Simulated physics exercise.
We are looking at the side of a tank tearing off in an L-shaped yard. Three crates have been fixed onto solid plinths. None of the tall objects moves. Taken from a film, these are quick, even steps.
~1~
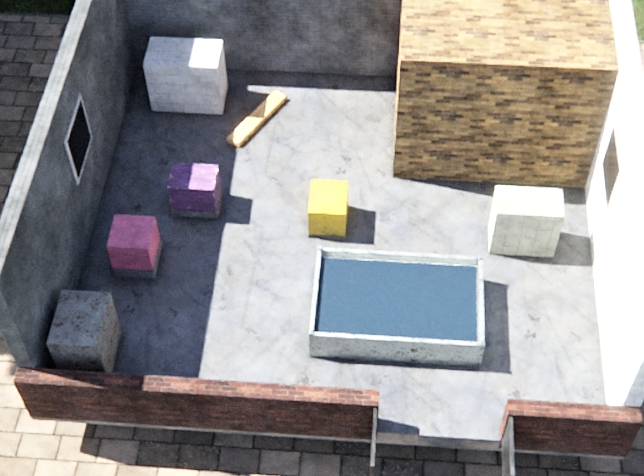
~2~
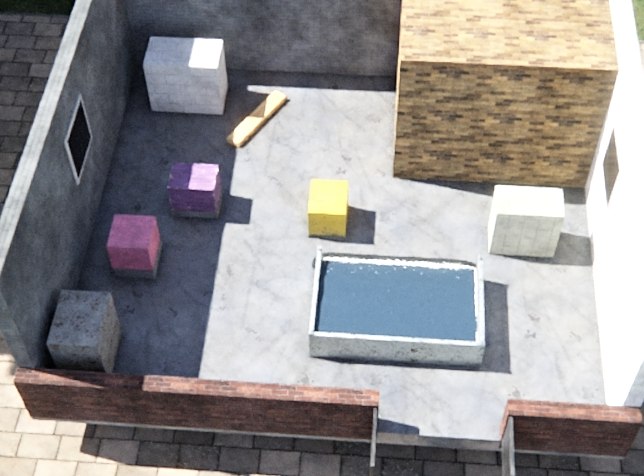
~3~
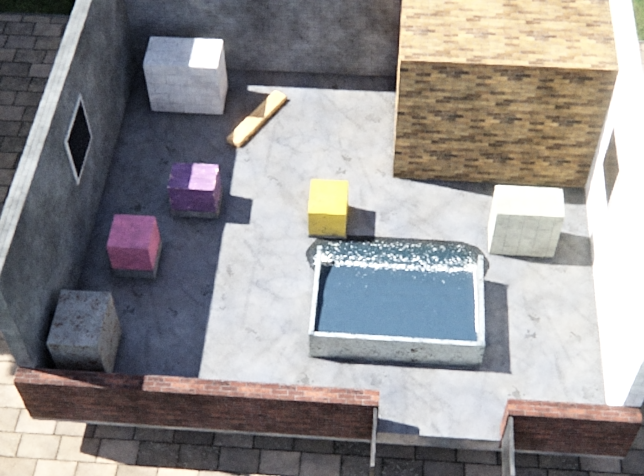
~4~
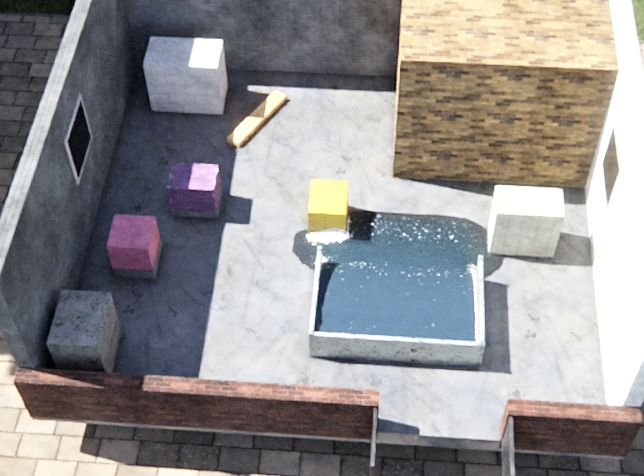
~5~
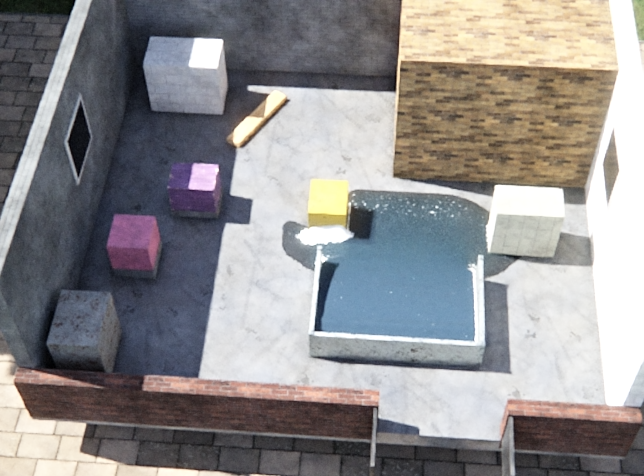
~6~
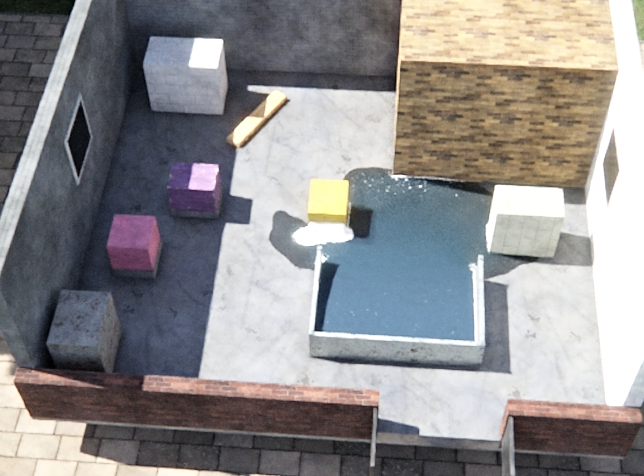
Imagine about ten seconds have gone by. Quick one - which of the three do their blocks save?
The yellow crate gets caught by the water. The pink crate doesn't get caught by the water. The purple crate doesn't get caught by the water.
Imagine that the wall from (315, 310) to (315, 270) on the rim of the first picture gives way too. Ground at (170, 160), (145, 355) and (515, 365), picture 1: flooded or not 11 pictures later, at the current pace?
Point by point: Unwetted, drenched, unwetted.
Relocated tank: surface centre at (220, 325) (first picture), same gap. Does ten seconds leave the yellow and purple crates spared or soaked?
Yellow flooded, purple flooded.
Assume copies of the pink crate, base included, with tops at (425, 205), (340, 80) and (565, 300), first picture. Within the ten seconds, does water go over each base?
Going through them in order, the first is overtopped, the second is not reached and the third is not reached.
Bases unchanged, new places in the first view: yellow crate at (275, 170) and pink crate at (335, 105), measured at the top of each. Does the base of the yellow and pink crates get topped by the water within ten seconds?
Note - yellow crate is caught, pink crate is caught.
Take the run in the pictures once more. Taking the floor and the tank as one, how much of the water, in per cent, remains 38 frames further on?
I'd say around 98 per cent.
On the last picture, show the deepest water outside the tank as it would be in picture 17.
I'd point to (411, 184).
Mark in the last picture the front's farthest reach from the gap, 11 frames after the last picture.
Best guess: Near (304, 79).
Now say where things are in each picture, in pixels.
The first picture shows the tank at (398, 298) is whole and still.
In the second picture, water pours out on the tank's far side and has run to a hidden place.
In the third picture, water pours out on the tank's far side and has run to (313, 251).
In the fourth picture, the front is at (303, 235), out from the gap on the tank's far side.
In the fifth picture, water pours out on the tank's far side and has run to (293, 229).
In the sixth picture, water pours out on the tank's far side and has run to (470, 184).
A moment on, water covers 25 % of the floor; the yellow crate water round its plinth, the pink crate not reached, the purple crate water round its plinth.
Next, water covers 40 % of the floor; the yellow crate water round its plinth, the pink crate water round its plinth, the purple crate water round its plinth.
Then, water covers 55 % of the floor; the yellow crate water round its plinth, the pink crate water round its plinth, the purple crate water round its plinth.
Later, water covers 80 % of the floor; the yellow crate water round its plinth, the pink crate water round its plinth, the purple crate water round its plinth.
In the end, water covers 95 % of the floor; the yellow crate was topped, the pink crate stayed above the water, the purple crate stayed above the water.
